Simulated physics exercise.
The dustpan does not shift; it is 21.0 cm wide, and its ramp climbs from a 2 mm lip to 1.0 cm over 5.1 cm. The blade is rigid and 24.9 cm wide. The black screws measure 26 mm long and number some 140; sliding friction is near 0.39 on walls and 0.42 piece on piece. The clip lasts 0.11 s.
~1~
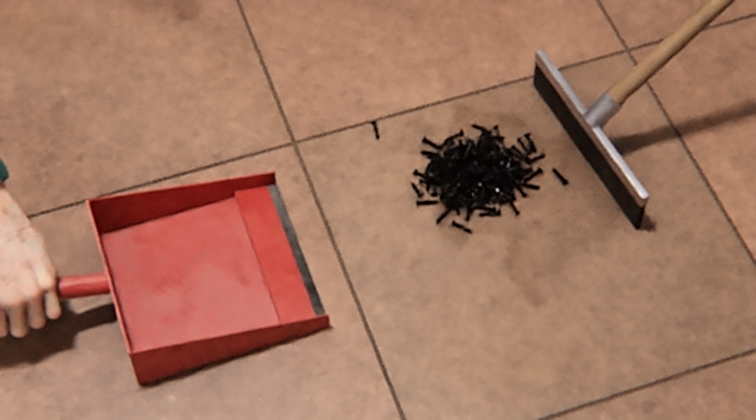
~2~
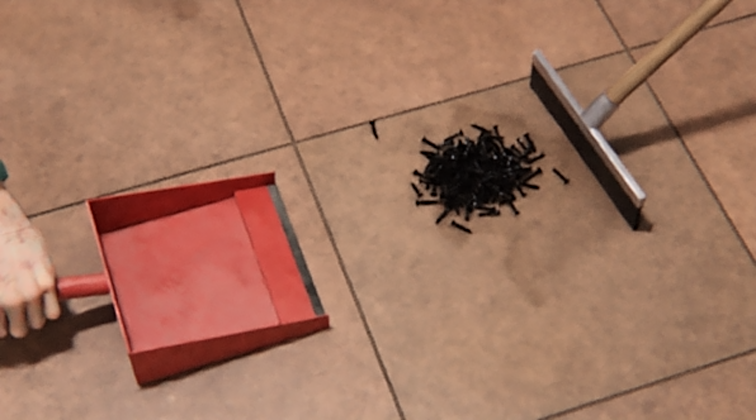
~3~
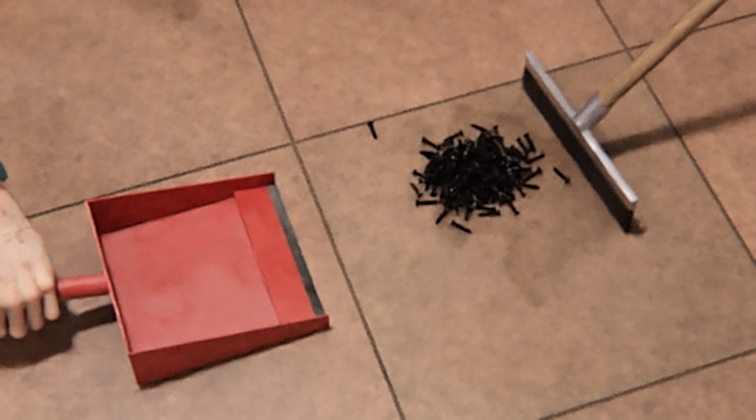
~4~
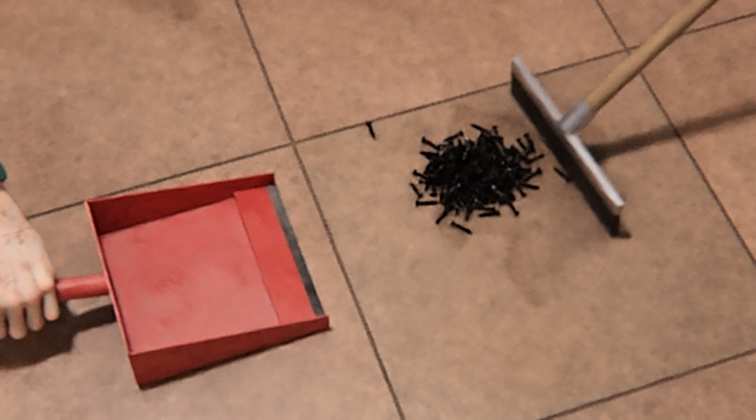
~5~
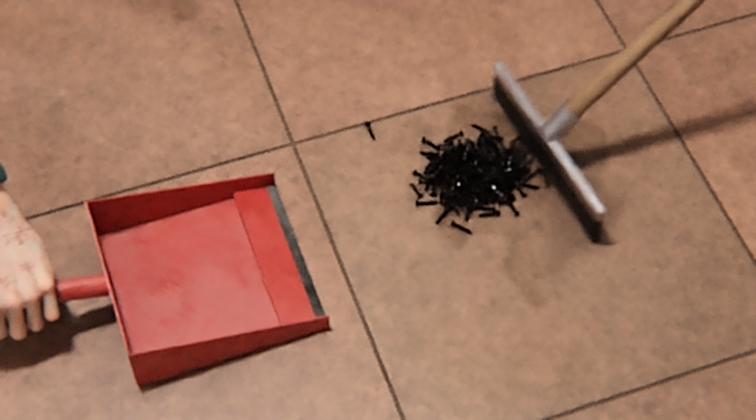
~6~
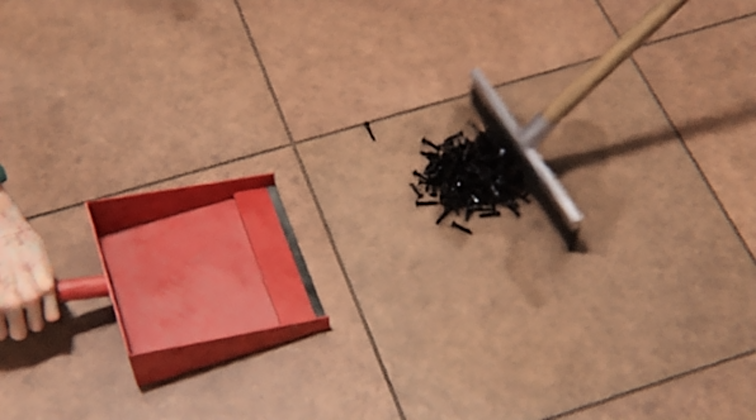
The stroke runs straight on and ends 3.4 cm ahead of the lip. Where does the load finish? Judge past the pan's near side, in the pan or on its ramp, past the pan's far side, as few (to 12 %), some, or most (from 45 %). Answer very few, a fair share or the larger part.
Past the pan's near side: Very few; in the pan or on its ramp: The larger part; past the pan's far side: Very few.
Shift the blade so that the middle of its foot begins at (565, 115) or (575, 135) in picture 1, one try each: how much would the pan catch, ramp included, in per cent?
Some 70 and 75 per cent.
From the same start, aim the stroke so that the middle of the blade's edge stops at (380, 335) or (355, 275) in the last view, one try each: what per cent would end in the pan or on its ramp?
About 50 and 70 per cent.
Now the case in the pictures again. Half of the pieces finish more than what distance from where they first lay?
Some 30 cm.
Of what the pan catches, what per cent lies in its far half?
Some 50 per cent.
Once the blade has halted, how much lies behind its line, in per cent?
Roughly 0 per cent.
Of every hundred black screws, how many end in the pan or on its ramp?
Roughly 70 per cent.
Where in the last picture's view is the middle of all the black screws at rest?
Around (267, 259).
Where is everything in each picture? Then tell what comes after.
The first picture shows blade from (643, 201) to (540, 58), moved 0.0 cm, 0 of the pieces shifted so far; middle of the pieces at (473, 172); pan at (194, 284).
The second picture shows blade from (640, 201) to (537, 59), moved 0.4 cm, 0 of the pieces shifted so far; middle of the pieces at (472, 172).
The third picture shows blade from (632, 204) to (529, 61), moved 1.4 cm, 0 of the pieces shifted so far; middle of the pieces at (472, 172).
The fourth picture shows blade from (618, 209) to (516, 65), moved 3.1 cm, 2 of the pieces shifted so far; middle of the pieces at (472, 172).
The fifth picture shows blade from (599, 215) to (498, 70), moved 5.5 cm, 6 of the pieces shifted so far; middle of the pieces at (472, 172).
The sixth picture shows blade from (575, 223) to (475, 77), moved 8.5 cm, 43 of the pieces shifted so far; middle of the pieces at (471, 173); pan at (193, 286).
Then, 0.10 s after the last picture, middle of the blade 15 cm from the lip; 0 % over the lip, far side 5 %, near side 0 %.
Then, 0.17 s after the last picture, middle of the blade 7 cm from the lip; 0 % over the lip, far side 5 %, near side 0 %.
Then, 0.38 s after the last picture, middle of the blade 5 cm from the lip; 70 % over the lip, far side 5 %, near side 5 %.
In the end, near side 5 %, pan 70 %, far side 5 %, in front of the lip or behind the blade 20 %.
